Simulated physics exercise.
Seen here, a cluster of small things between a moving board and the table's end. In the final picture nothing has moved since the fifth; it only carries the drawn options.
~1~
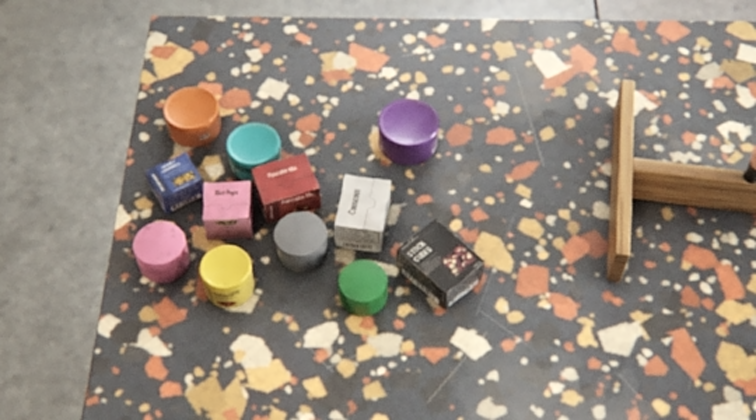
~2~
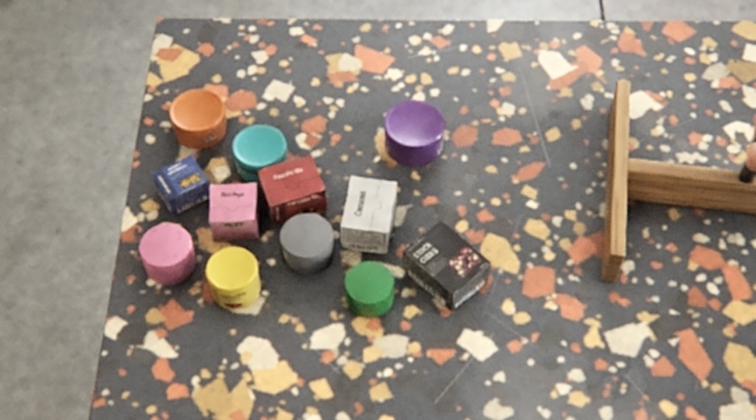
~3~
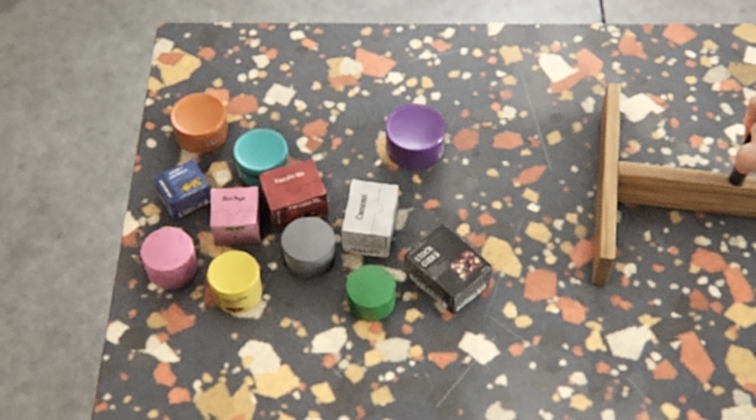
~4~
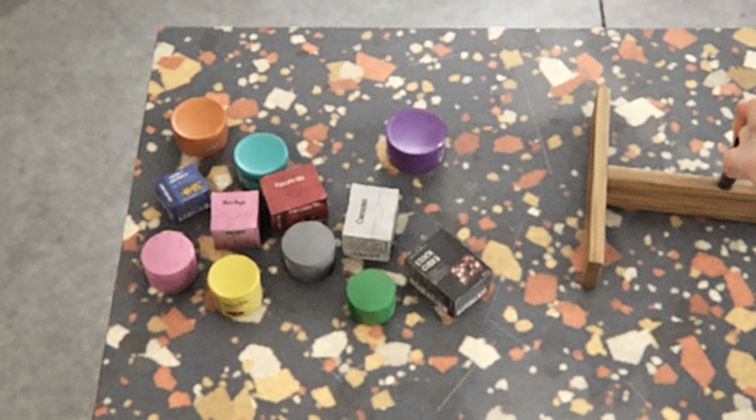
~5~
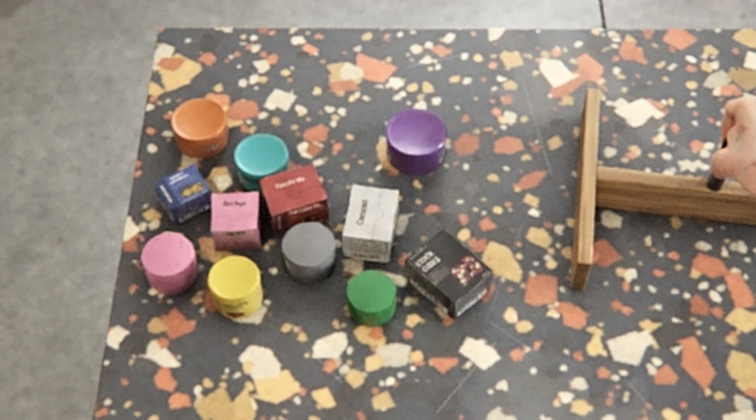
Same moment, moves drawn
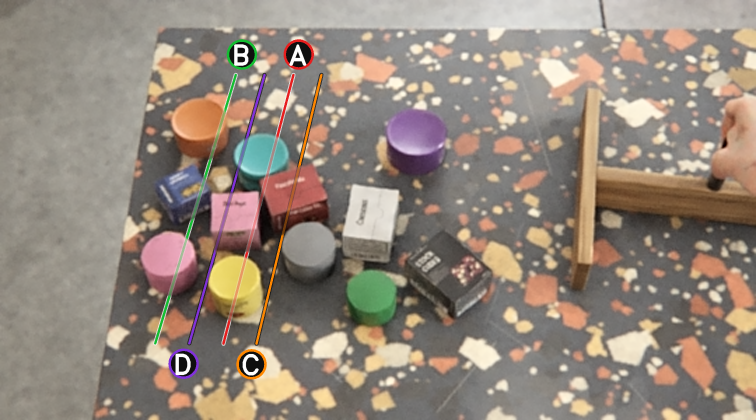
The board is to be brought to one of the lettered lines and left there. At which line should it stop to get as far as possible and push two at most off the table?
As far as mark D.
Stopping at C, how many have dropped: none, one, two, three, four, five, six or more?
In all, none.
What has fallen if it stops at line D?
The blue packet.
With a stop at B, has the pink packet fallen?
Yes.
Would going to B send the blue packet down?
Yes.
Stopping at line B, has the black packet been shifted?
Yes.
On the marked copy, A at (261, 198); B at (199, 198); C at (292, 198); D at (230, 198).
With D. Early on, board (461, 170); green tin (362, 300); black packet (411, 283).
Further on, board (331, 170); pink packet (200, 227); green tin (286, 351).
At the end, board (231, 169); blue packet over the edge; pink tin (126, 266); one fallen.
As for the rest, A is within the limit but short; B drops five; C is within the limit but short.
